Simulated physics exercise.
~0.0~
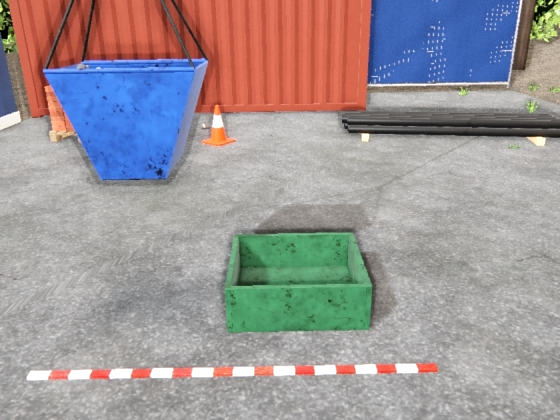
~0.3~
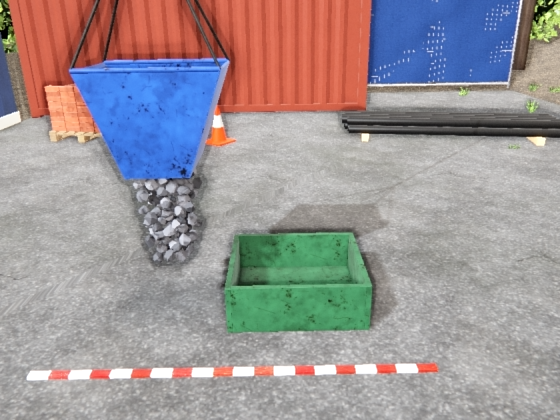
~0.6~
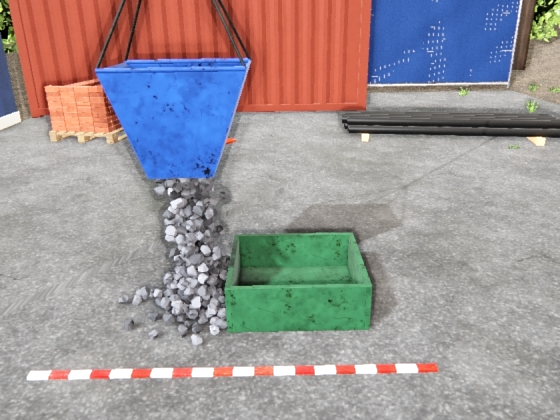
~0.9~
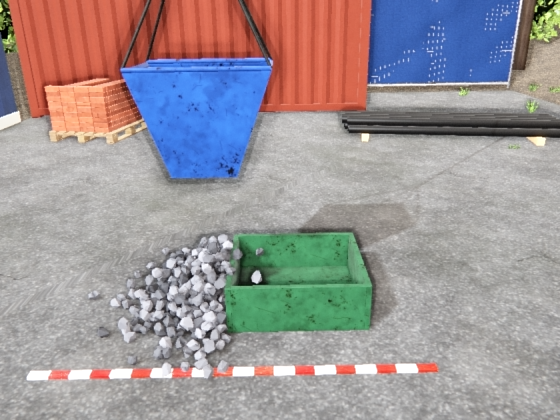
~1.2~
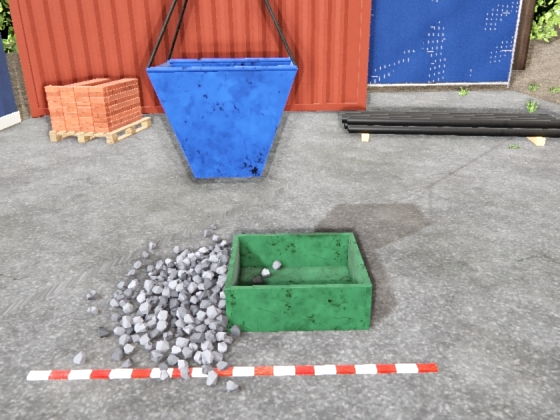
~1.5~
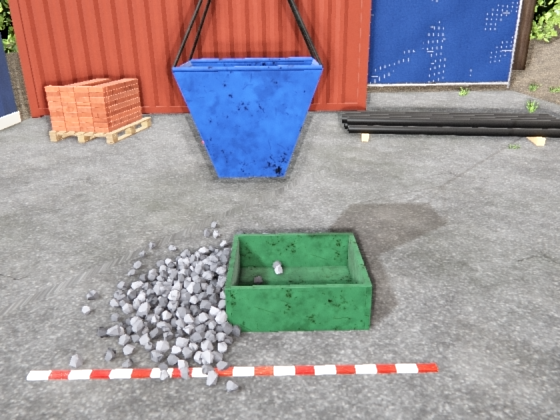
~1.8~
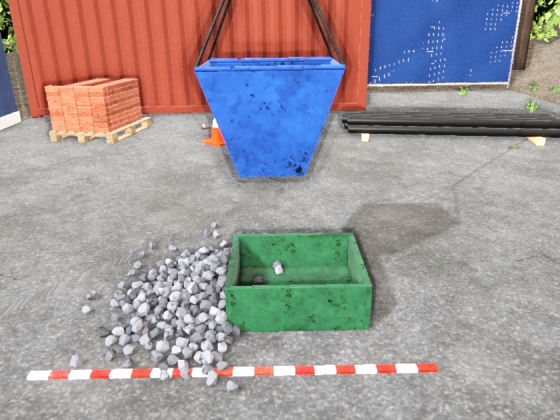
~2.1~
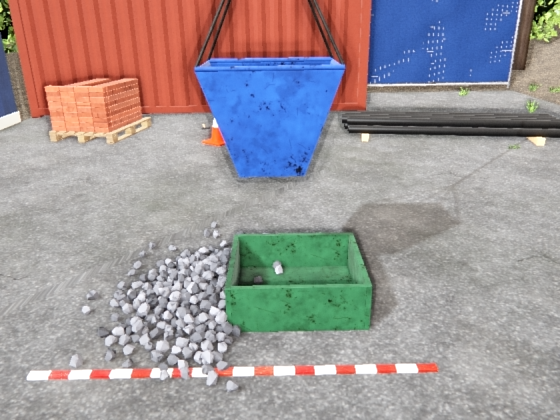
A blue skip hanging from dark straps moves right across a paved yard, dropping grey stones from its bottom until empty, then stops beyond the pile, which lies spread against the left side of a green bin, with only a couple of stones inside.
